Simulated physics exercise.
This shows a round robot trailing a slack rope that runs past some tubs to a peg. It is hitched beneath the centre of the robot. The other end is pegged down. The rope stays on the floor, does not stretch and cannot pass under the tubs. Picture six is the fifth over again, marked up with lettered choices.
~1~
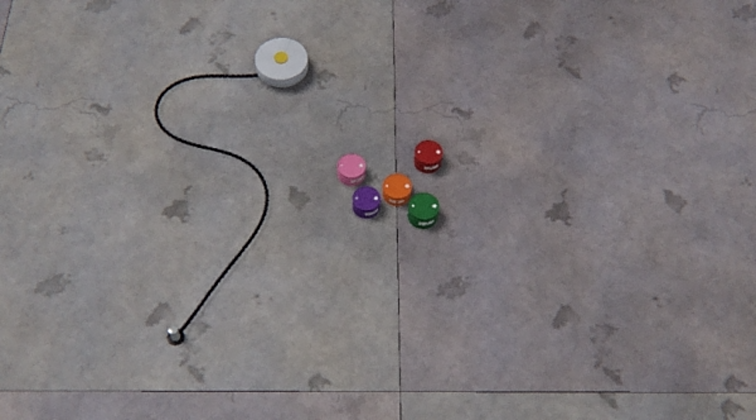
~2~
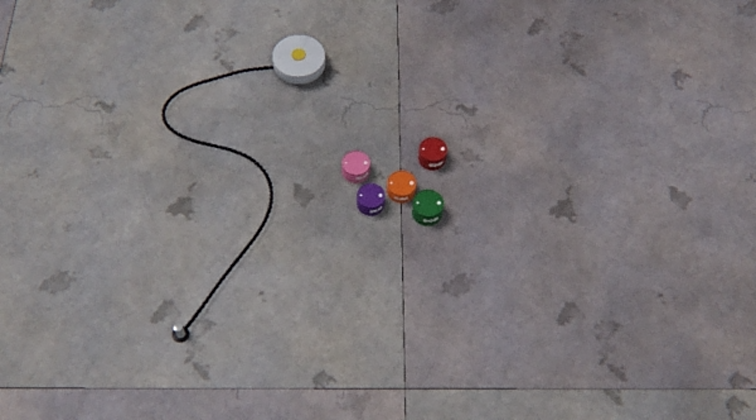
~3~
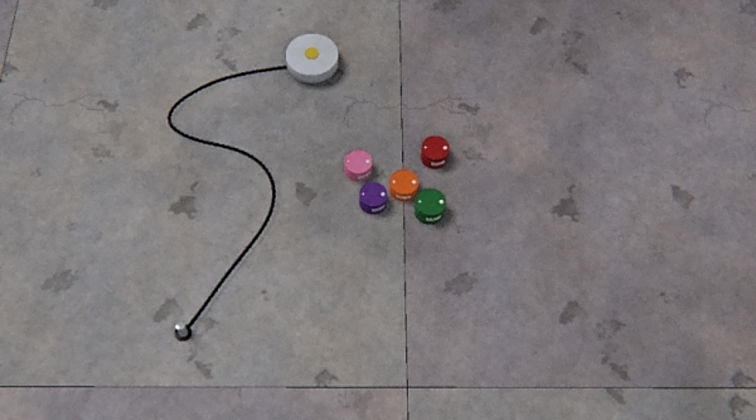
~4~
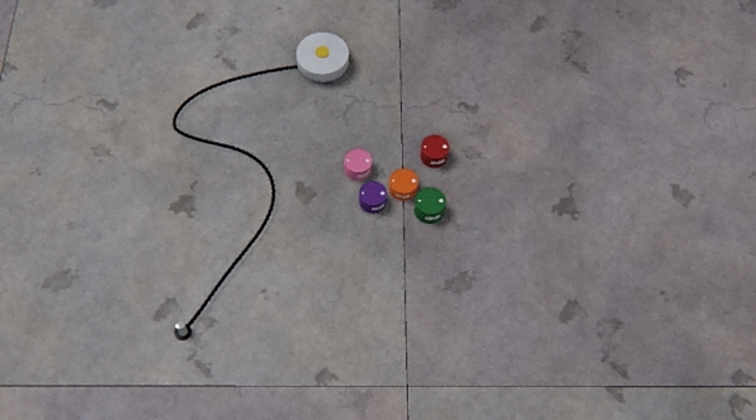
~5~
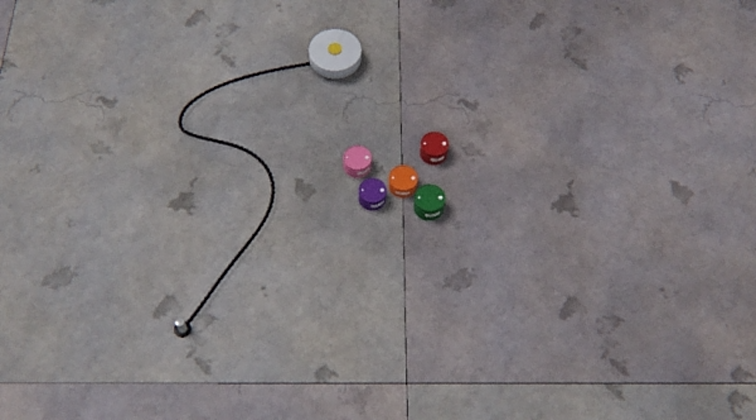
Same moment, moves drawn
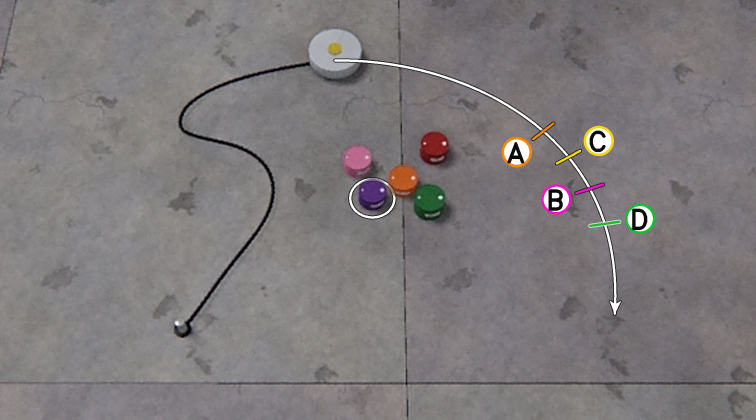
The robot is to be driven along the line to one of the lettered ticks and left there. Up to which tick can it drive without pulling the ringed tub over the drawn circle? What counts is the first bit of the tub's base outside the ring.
No farther than D.
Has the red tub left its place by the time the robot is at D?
Yes.
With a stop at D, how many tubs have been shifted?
Two.
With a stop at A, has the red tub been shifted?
No.
On the copy, A at (543, 131); B at (590, 189); C at (569, 157); D at (605, 224); the ring at (372, 198); the route from (335, 61) via (535, 124) to (615, 314).
On D. First, robot (452, 74); purple tub (372, 194).
Then, robot (554, 135); purple tub (372, 194).
Finally, robot (607, 219); red tub (435, 174); purple tub (373, 195); pink tub (367, 172); the purple tub is still in its ring.
By contrast, A is safe but short; B is safe but short; C is safe but short.
